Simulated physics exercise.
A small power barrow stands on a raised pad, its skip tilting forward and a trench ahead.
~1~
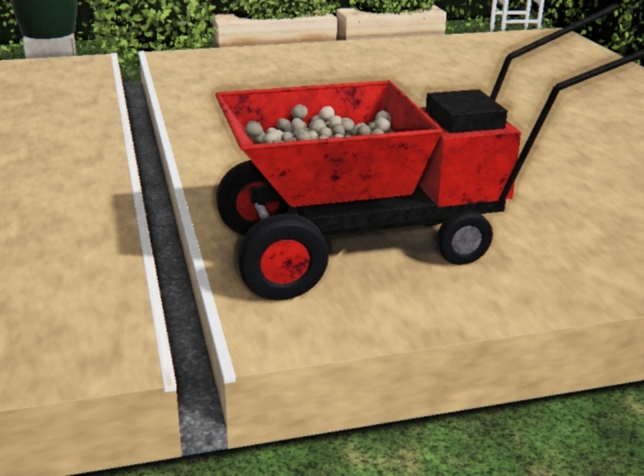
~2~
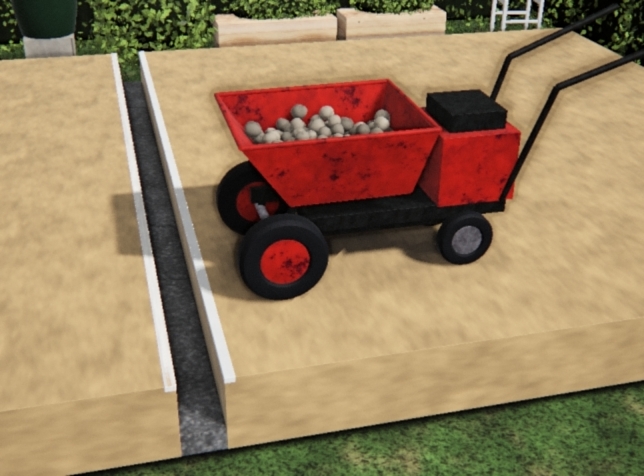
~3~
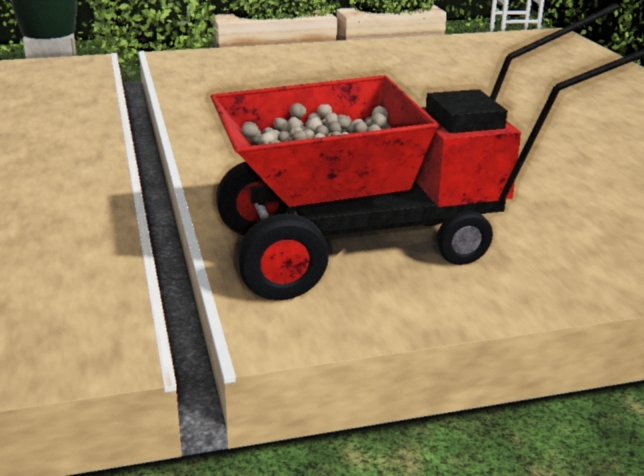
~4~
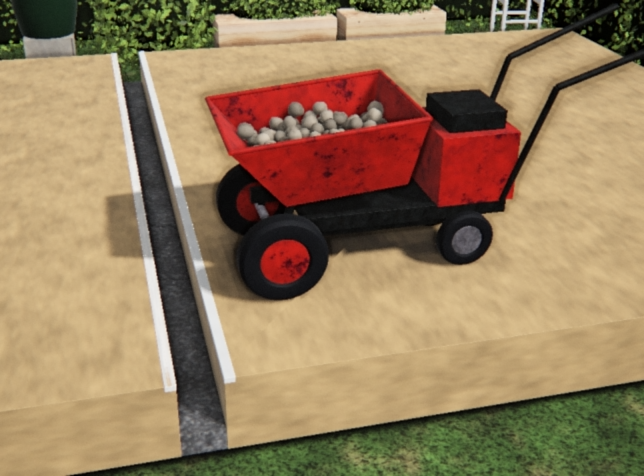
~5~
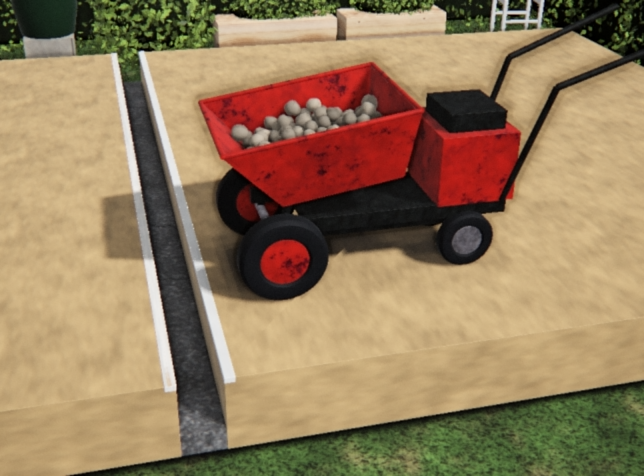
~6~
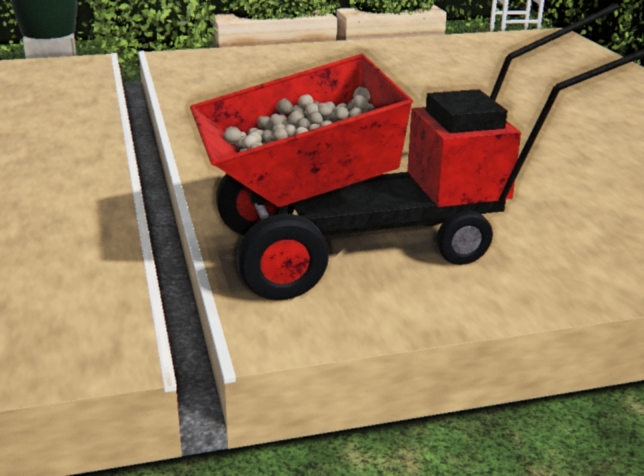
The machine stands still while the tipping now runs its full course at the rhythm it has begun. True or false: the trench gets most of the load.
False.
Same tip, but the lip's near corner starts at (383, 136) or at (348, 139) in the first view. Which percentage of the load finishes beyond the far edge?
First try: Some 0 %; second try: 10 %.
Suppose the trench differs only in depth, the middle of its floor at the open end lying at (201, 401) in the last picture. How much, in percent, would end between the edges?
Something close to 0 per cent.
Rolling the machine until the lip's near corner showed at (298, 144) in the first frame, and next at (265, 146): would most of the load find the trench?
In turn: Most of it; the smaller part.
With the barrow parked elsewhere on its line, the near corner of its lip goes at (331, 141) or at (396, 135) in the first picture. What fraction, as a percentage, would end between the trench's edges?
80 %, then 30 %.
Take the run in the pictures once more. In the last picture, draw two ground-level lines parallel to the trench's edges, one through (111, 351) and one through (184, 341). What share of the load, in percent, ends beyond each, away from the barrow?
About 60 % and 100 %.
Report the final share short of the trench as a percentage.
Near 0 in every hundred.
Soon, skip tipped steeply; all in the skip.
A while on, skip tipped right over; nearly all in the skip; a small part beyond it.
Towards the end, skip tipped right over; about a quarter in the skip; most beyond it.
Finally, skip tipped right over; a stray few in the skip; a stray few in or heaped over the trench; nearly all beyond it.
